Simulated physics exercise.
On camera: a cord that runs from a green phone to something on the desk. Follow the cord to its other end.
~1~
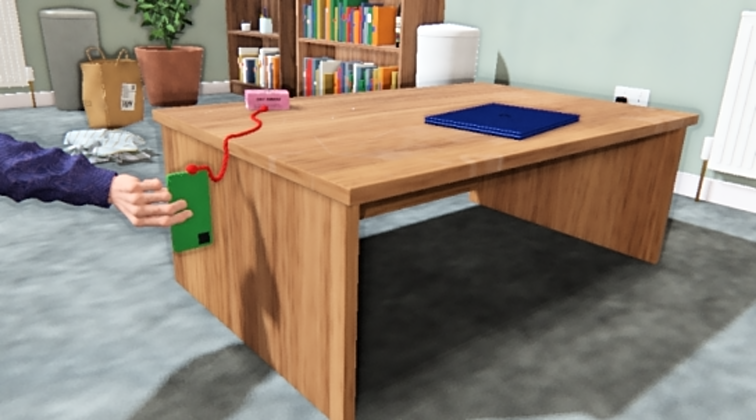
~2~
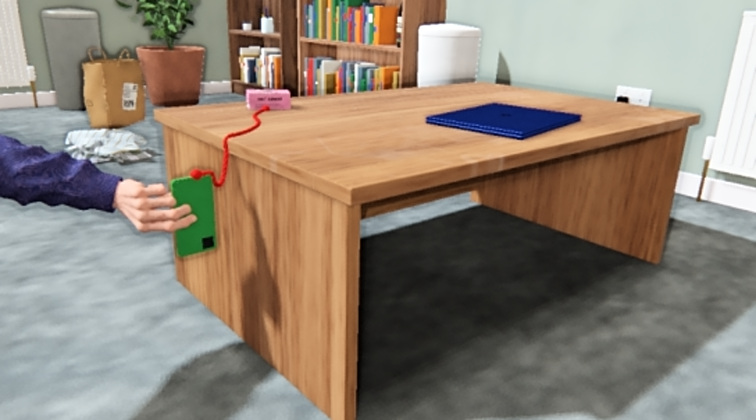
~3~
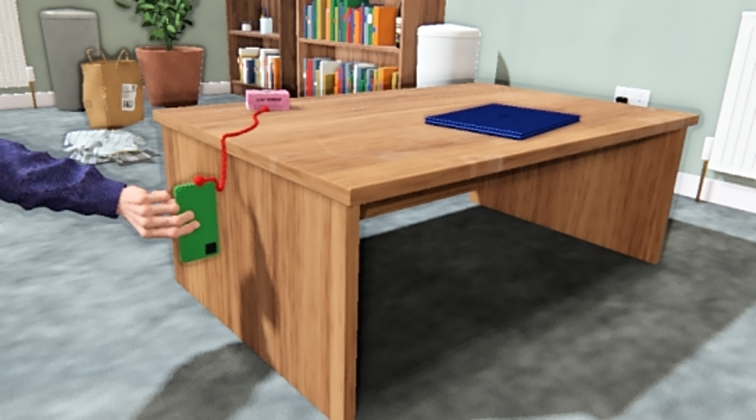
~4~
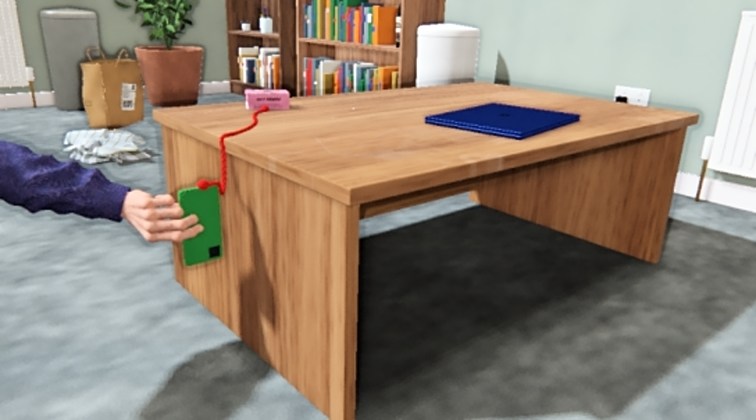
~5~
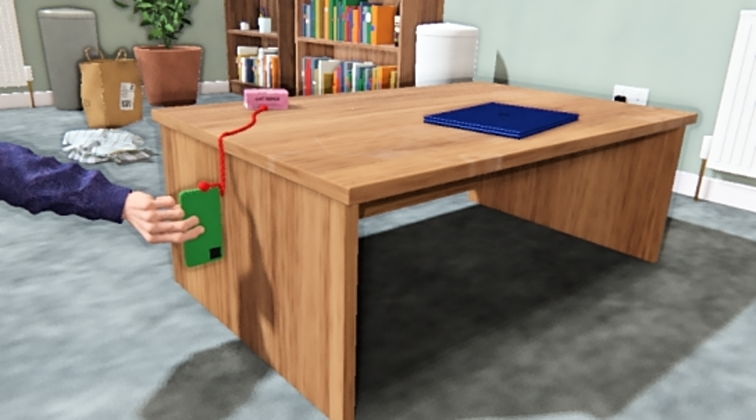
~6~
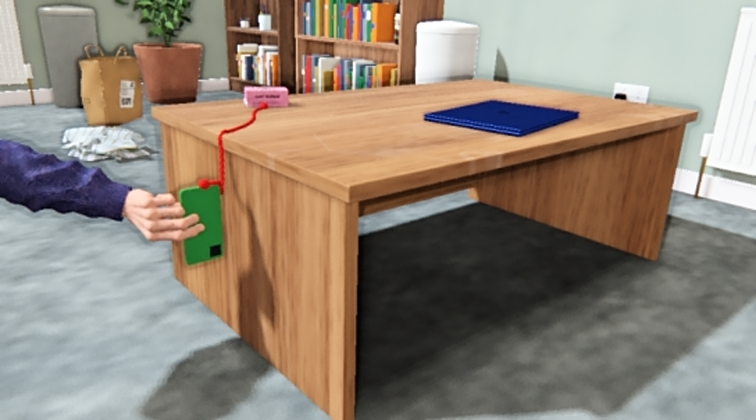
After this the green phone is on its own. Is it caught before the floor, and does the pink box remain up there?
As it turns out, the green phone drops all the way, the pink box is dragged off.
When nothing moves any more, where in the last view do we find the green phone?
Around (185, 341).
Then, 0.48 s on from there, phone on the floor near (184, 341); laptop in place; box tugged along near (210, 115).
Then, 0.80 s on from there, phone on the floor near (184, 341); laptop in place; box down on the floor.
In the end, phone on the floor near (185, 341); laptop in place; box down on the floor. The green phone reaches the floor and the pink box gets pulled over the edge.
